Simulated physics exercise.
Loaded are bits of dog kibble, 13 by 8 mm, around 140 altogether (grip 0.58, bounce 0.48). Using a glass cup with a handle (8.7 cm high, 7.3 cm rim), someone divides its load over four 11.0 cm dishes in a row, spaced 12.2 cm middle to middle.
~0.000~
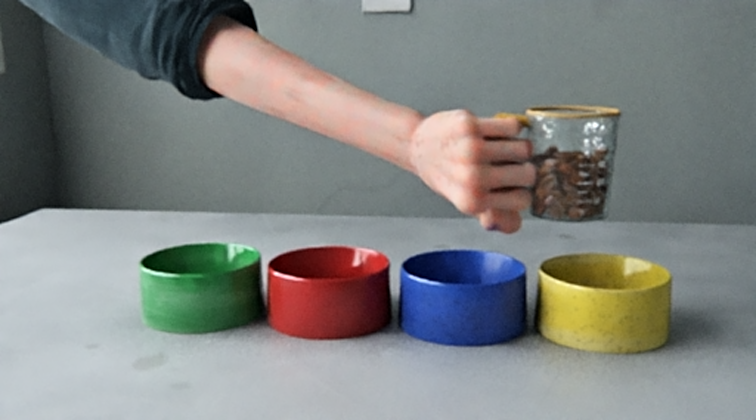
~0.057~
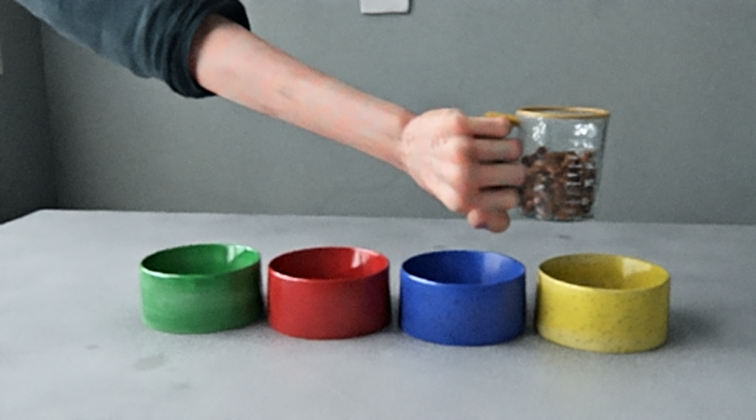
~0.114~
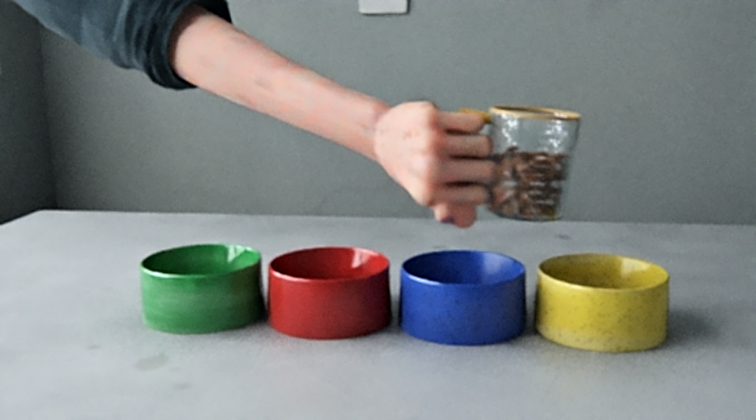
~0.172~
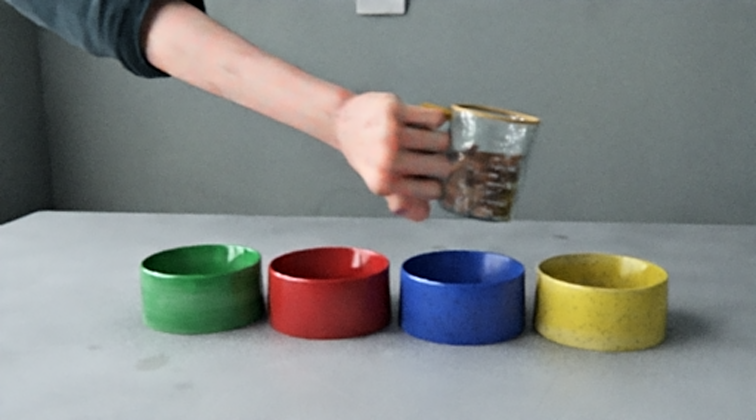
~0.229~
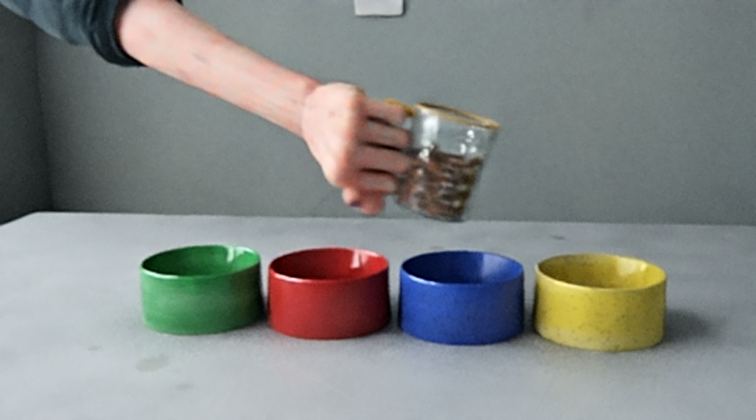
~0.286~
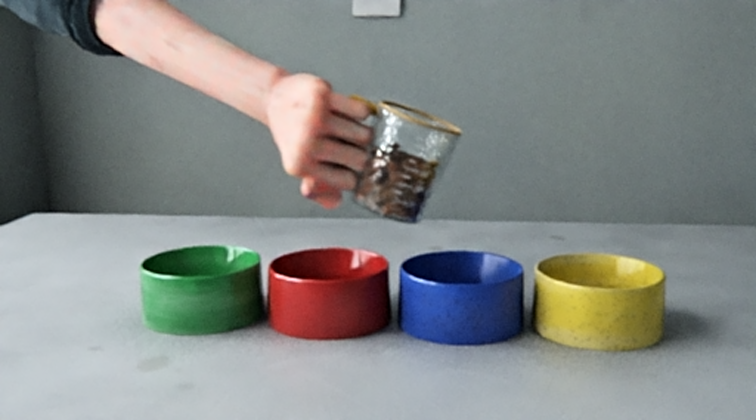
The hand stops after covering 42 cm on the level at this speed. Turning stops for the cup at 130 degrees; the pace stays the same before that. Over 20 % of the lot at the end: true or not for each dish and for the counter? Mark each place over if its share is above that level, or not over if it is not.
Red: Not over, blue: Not over, green: Over, yellow: Not over, counter: Not over.
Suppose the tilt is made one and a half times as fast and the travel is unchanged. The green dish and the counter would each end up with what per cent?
Shares: Green at 90; counter at 10.
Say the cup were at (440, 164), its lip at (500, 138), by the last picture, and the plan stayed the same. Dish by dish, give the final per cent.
Kept per dish: Red = 0, blue = 0, green = 100, yellow = 0.
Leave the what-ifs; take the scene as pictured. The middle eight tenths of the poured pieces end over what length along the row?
That stretch measures near 6 centimetres.
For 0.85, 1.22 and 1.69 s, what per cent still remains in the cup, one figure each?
100, 95, 0.
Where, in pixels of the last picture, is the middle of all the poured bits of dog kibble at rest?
Centre at rest: Approx. (198, 297) px.
After 0.85 s, tilt 72 degrees; cup holds 100 %.
Then, at 1.22 s, tilt 106 degrees; cup holds 95 %, green 5 %.
After 1.69 s, tilt 130 degrees; cup holds 0 %, green 95 %.
At rest (2.2 s), red 0 %, blue 0 %, green 95 %, yellow 0 %, counter 5 %.
